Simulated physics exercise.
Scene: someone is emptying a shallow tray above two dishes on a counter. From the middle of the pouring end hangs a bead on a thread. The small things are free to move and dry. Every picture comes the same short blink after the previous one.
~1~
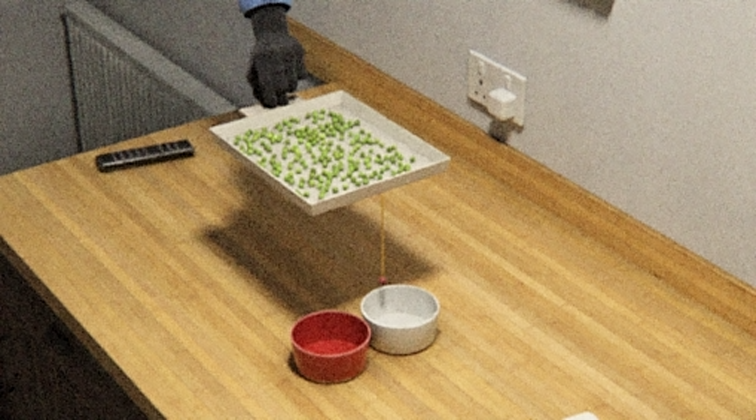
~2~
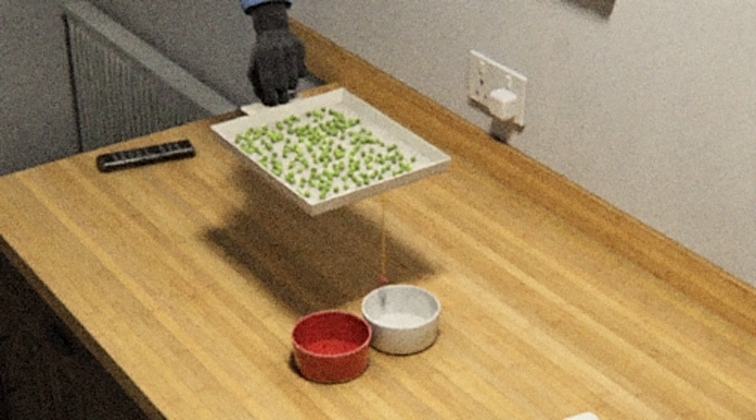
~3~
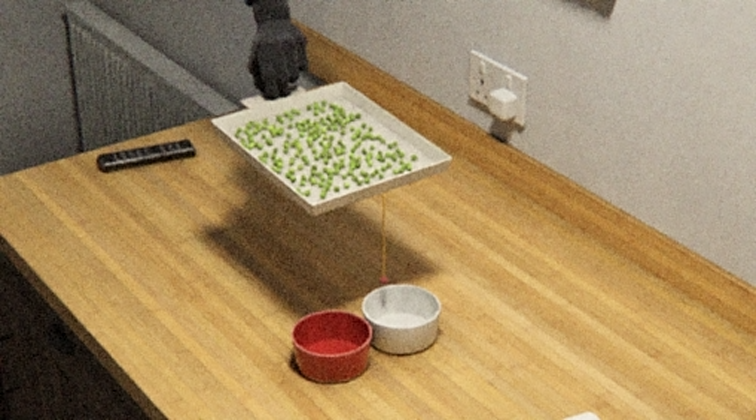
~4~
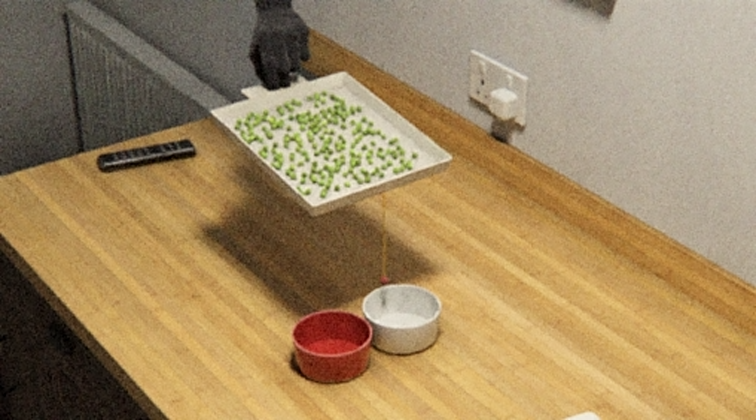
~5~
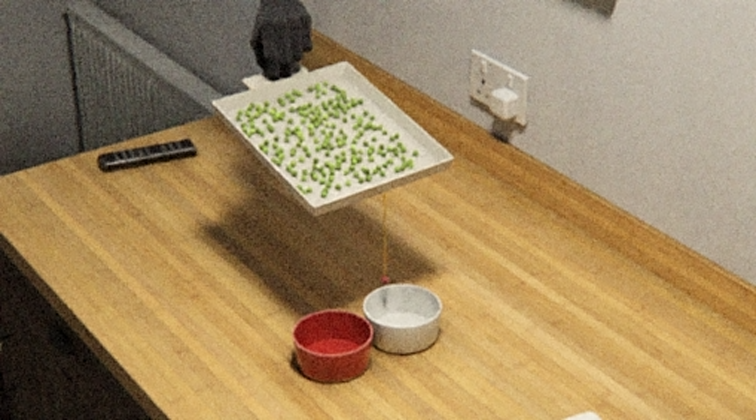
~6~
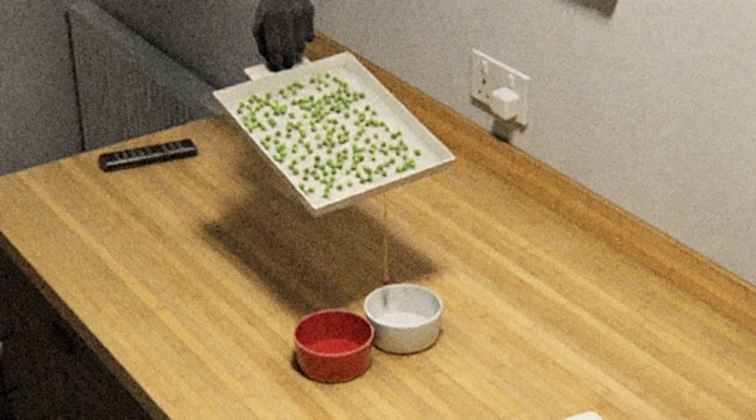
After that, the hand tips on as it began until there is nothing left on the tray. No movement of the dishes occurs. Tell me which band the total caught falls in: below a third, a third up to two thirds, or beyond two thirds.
Most likely the dishes are going to collect a large share, above two thirds of the load.
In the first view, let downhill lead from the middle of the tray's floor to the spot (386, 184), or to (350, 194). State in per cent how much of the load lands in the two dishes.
You'd see roughly 50 per cent the first time and 90 per cent the second.
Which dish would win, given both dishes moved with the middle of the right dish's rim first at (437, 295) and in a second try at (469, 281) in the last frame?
With the first placement it's the one to the left, with the second it's the one to the left.
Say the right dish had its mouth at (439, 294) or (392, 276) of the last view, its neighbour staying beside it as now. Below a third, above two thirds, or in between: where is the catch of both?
Earlier place: Above two thirds. Later place: Less than a third.
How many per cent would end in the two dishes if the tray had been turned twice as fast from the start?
Near 70 in a hundred.
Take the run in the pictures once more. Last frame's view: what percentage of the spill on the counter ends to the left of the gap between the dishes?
My estimate is some 0 per cent.
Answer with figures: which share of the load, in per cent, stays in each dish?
Left dish: 40 %, right dish: 40 %.
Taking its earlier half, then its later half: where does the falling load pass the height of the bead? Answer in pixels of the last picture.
For the early half I get (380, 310), and for the late half (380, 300).
Shortly afterwards, tray tipped steeply; all but a few on the tray; only a few in the left dish; only a few in the right dish; only a few outside both; a little in the air.
Next, tray tipped past a quarter turn; near two thirds on the tray; only a few in the left dish; a little in the right dish; only a few outside both; near a third in the air.
Some moments later, tray tipped past a quarter turn; near a third in the left dish; near half in the right dish; near a quarter outside both; only a few in the air.
In the end, tray tipped past a quarter turn; near a third in the left dish; near half in the right dish; near a quarter outside both; only a few in the air.
